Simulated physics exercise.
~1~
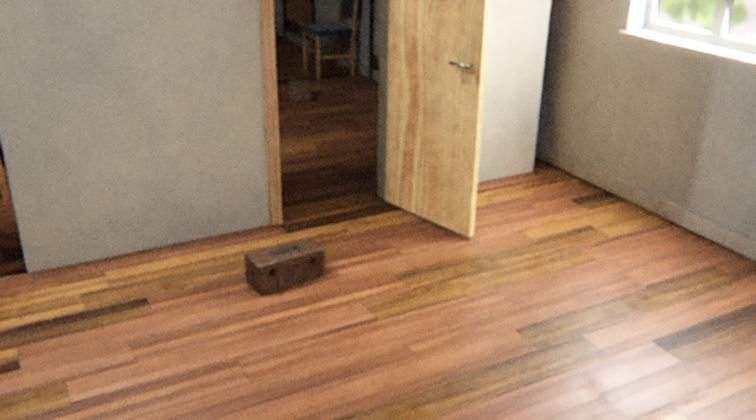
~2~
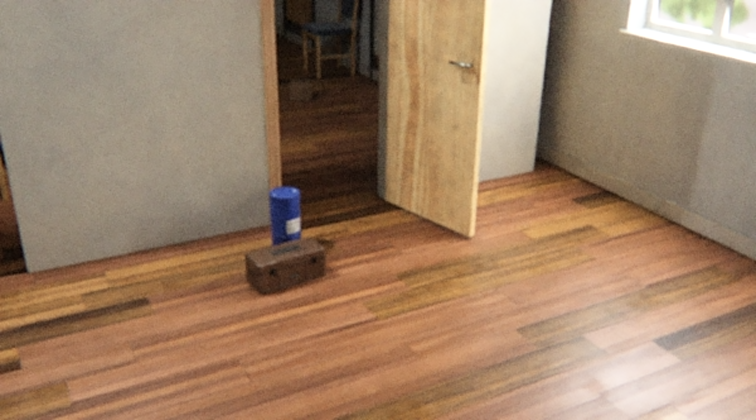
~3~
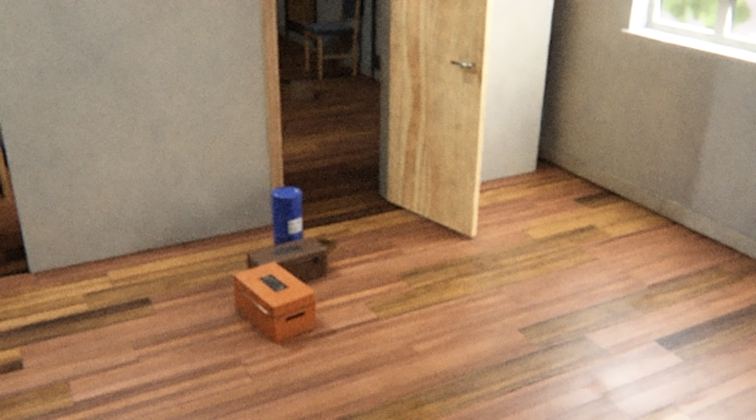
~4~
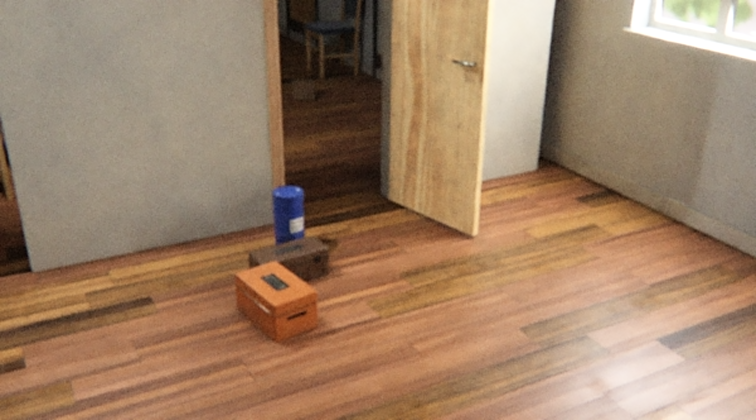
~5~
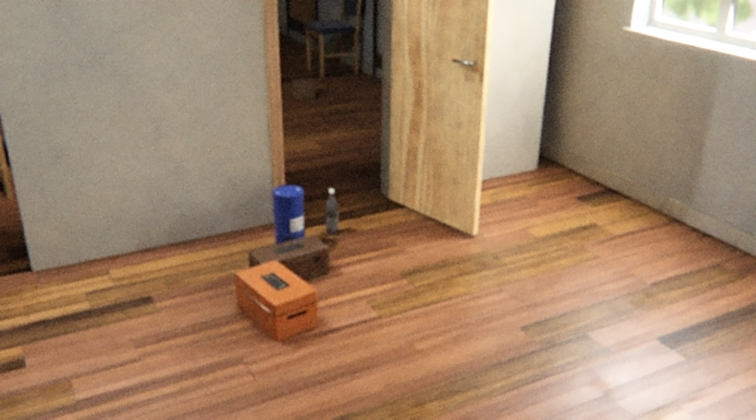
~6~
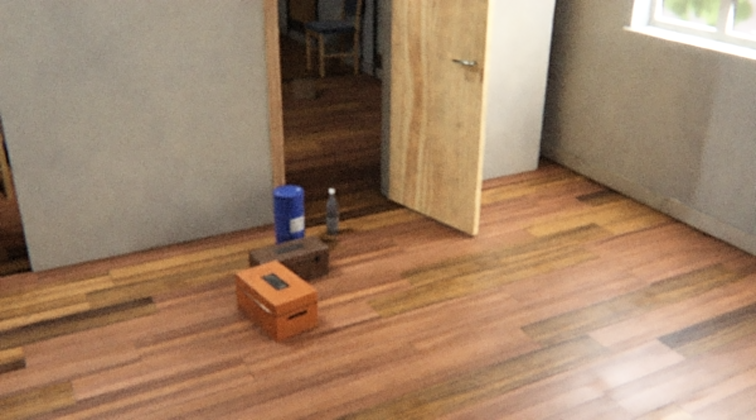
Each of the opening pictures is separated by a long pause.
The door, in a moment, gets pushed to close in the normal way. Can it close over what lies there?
Turns out the door touches the frame just fine.
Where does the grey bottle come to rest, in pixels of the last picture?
The object ends up somewhere near (292, 196).
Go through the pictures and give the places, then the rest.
The first picture shows door wide open and still; brown toolbox (285, 264).
The second picture shows door wide open and still; brown toolbox (286, 264).
The third picture shows door wide open and still; blue canister (288, 221); orange toolbox (274, 301).
The fourth picture shows door wide open and still; brown toolbox (289, 263); blue canister (289, 220).
The fifth picture shows door wide open and still; orange toolbox (276, 300); brown toolbox (290, 263).
The sixth picture shows door wide open and still; grey bottle (332, 212); blue canister (290, 220).
Then, 1.70 s on from there, door at 35°.
Then, 2.40 s on from there, door at 3°; grey bottle shifted well along near (297, 197).
In the end, door at 0°; toppled on the floor, grey bottle; the other 3 unmoved. At the end, from the last picture's camera, grey bottle near (292, 196).
